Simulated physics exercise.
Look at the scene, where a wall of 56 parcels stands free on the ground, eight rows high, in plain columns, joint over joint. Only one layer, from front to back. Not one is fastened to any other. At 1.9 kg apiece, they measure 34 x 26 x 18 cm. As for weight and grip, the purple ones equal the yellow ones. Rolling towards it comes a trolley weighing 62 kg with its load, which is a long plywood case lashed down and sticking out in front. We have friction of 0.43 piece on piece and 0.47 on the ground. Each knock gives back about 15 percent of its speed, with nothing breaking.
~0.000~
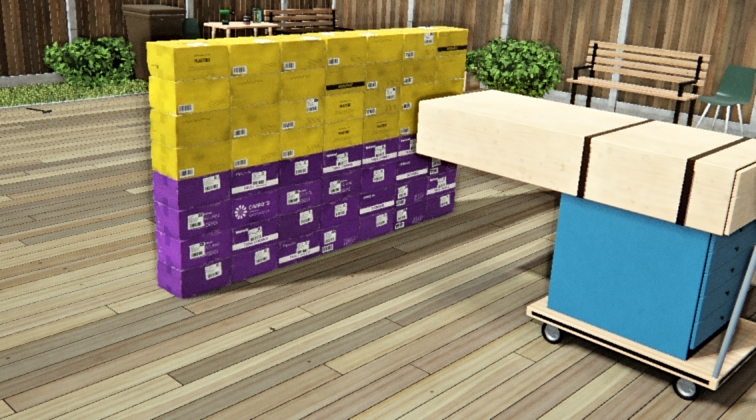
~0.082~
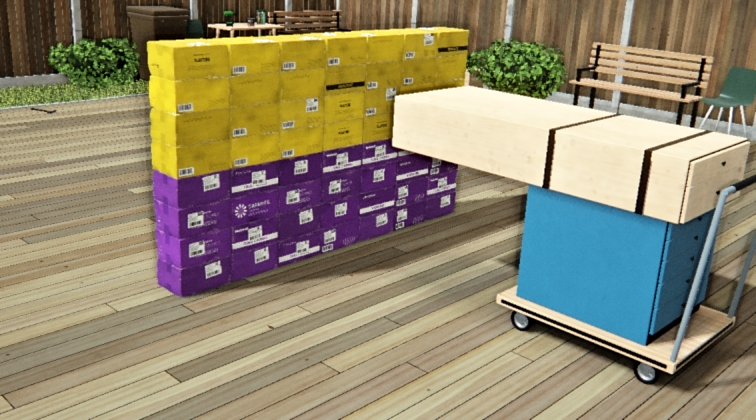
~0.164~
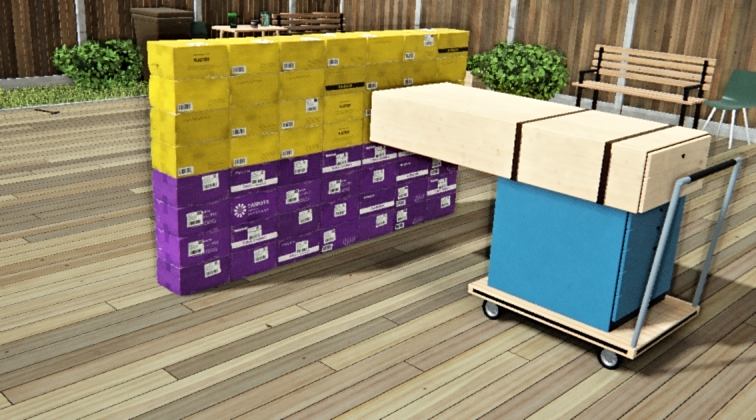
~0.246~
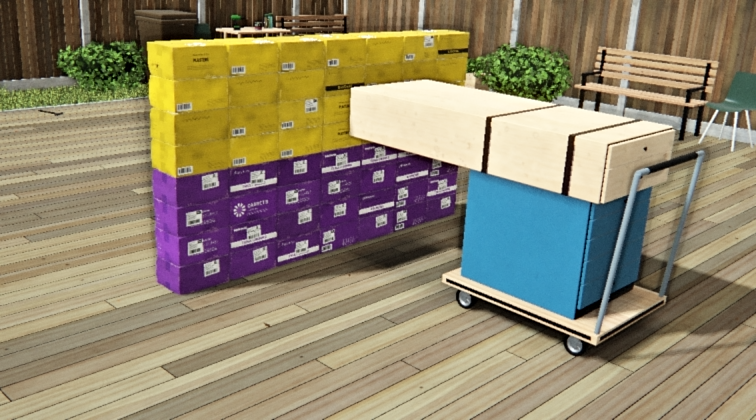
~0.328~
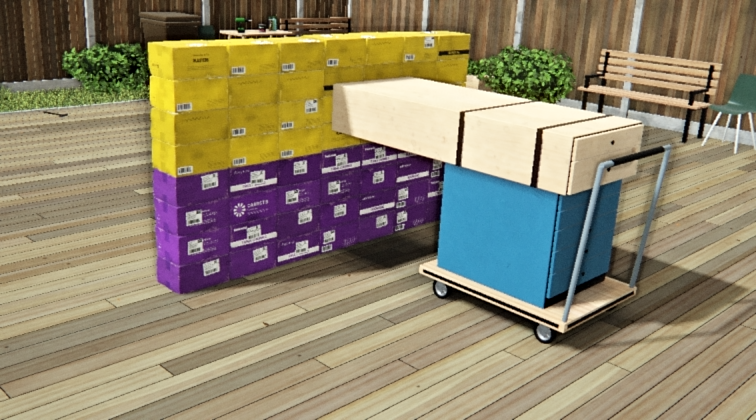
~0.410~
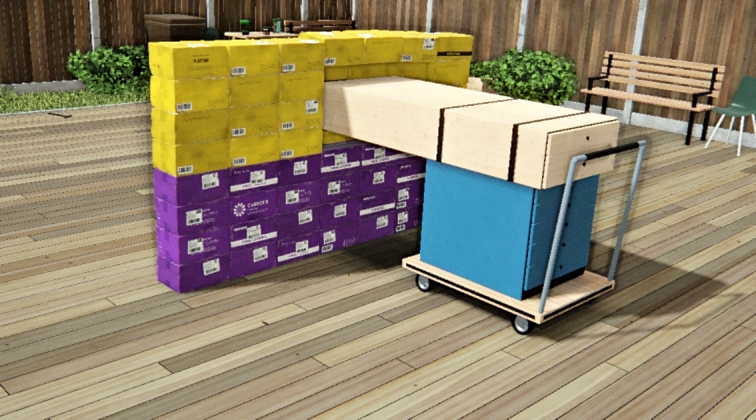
To begin with, a cart carrying a blue cabinet and a long, strapped, pale case on top stands right of a wall of yellow boxes stacked over purple ones. The cart rolls left toward the wall, and the case's overhanging end pushes into the yellow boxes, shifting several slightly backward.
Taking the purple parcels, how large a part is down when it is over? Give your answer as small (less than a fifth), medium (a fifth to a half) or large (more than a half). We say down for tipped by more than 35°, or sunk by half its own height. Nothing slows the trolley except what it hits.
Small - less than a fifth.
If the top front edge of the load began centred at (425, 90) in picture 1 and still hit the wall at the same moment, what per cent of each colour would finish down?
Result - purple: 30%; yellow: 40%.
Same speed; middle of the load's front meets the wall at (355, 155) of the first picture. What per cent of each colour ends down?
You'd end up with purple at 30 and yellow at 40 percent down.
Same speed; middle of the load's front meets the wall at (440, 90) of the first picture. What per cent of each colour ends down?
Result - purple: 0 %; yellow: 30 %.
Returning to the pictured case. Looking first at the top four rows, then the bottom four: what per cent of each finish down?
From above it's 40%, from below it's 0%.
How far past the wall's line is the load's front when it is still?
Roughly 125 cm.
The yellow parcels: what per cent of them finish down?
Of the yellow ones, 40 per cent finish down.
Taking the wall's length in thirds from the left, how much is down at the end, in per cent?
From the left: 0, then 30, then 20 percent.
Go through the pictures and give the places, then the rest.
In the first picture (pixels give the middle of a visible side; the camera moves round a little), load (426, 119) 69 cm short of the wall; top purple parcel (415, 146); top yellow parcel (347, 51); none has stirred.
Load (402, 113) 51 cm short of the wall, in the second picture.
Load (379, 108) 33 cm short of the wall, in the third picture.
Load (357, 104) 15 cm short of the wall, in the fourth picture.
Load (339, 99) 23 mm into the wall's line; movement in 8 of them, in the fifth picture.
Load (325, 98) 15 cm into the wall's line; top yellow parcel (344, 52) 4° from how it stood; steepest lean 4°, the parcel at (420, 50); movement in 17 of them, in the sixth picture.
After 0.58 s, load 41 cm past the wall's line, still rolling; none of the 28 purple parcels down (7 of 56 in all colours); top purple parcel 25 mm from its place; top yellow parcel 7° from how it stood, 7 cm lower.
After 0.90 s, load 85 cm past the wall's line, still rolling; none of the 28 purple parcels down (12 of 56 in all colours); top purple parcel 17 mm from its place; top yellow parcel 10 cm lower.
After 1.26 s, load 1.14 m past the wall's line, still rolling; none of the 28 purple parcels down (12 of 56 in all colours); top purple parcel 14 cm from its place; top yellow parcel 10 cm lower.
In the end (1.9 s), load 1.26 m past the wall's line, stopped; none of the 28 purple parcels down (12 of 56 in all colours); top purple parcel 20 cm from its place; top yellow parcel 10 cm lower. That is 0 per cent. From the last view, middles, top purple parcel near (387, 140), top yellow parcel near (246, 52).
